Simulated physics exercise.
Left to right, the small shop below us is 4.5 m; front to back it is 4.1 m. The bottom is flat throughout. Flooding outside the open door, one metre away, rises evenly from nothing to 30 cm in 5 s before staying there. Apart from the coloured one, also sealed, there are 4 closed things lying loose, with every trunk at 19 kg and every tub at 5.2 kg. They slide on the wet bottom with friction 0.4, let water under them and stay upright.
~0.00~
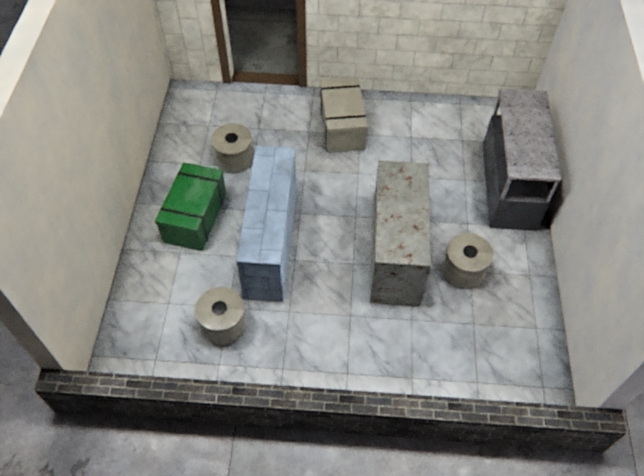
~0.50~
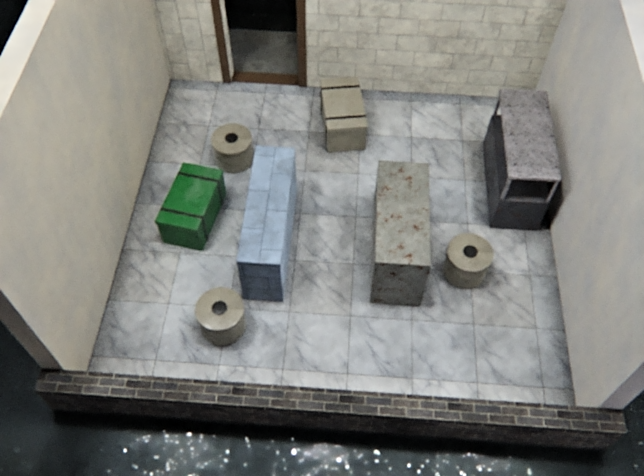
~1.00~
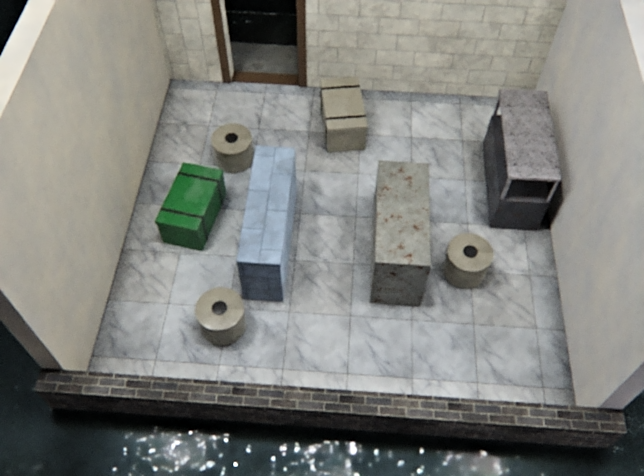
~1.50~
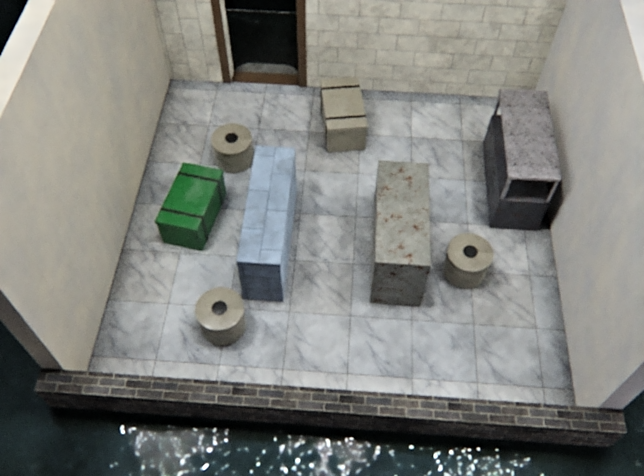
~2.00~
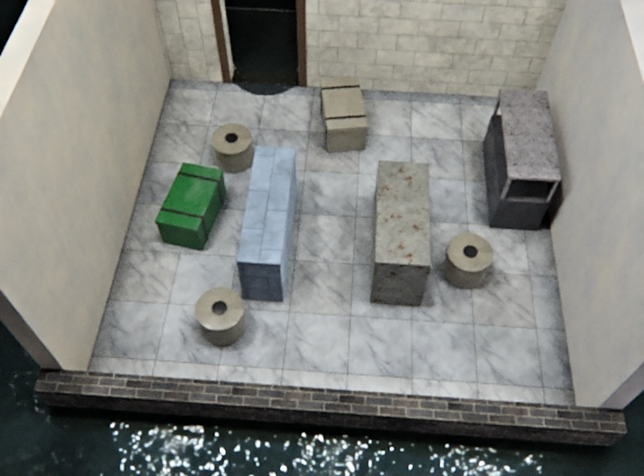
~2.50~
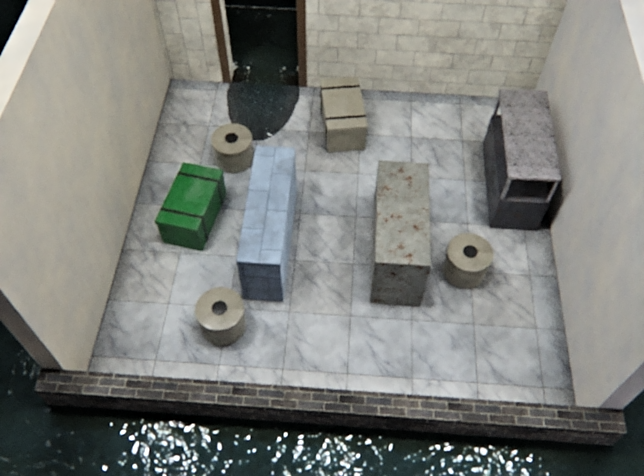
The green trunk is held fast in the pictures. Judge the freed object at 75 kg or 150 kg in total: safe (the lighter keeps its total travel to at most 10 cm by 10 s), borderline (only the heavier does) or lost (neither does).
Safe.
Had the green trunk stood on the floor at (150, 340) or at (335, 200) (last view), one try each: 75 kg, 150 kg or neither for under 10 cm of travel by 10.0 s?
Try by try, must use the heavier; any option works.
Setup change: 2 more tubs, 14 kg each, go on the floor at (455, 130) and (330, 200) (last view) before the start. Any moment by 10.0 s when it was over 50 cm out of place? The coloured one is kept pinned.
First one: Inside the limit; second one: Beyond the limit.
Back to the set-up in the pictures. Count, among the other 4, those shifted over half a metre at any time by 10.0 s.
1.
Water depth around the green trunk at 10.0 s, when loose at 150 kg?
Something like 11 centimetres.
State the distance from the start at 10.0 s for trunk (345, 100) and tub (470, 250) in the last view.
In that order: 10 cm, 5 cm.
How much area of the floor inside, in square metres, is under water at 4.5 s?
Wet area: Approx. 5.5 m2.
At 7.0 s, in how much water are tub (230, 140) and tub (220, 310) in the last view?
13 and 7 cm.
After 3.5 s the green trunk would be 0 cm from its start with 75 kg and 0 cm from its start with 150 kg; 0 cm of water round it then.
After 4.5 s the green trunk would be 0 cm from its start with 75 kg and 0 cm from its start with 150 kg; 3 cm of water round it then.
After 7.0 s the green trunk would be 0 cm from its start with 75 kg and 0 cm from its start with 150 kg; 8 cm of water round it then.
After 10.0 s the green trunk would be 0 cm from its start with 75 kg and 0 cm from its start with 150 kg; 11 cm of water round it then.
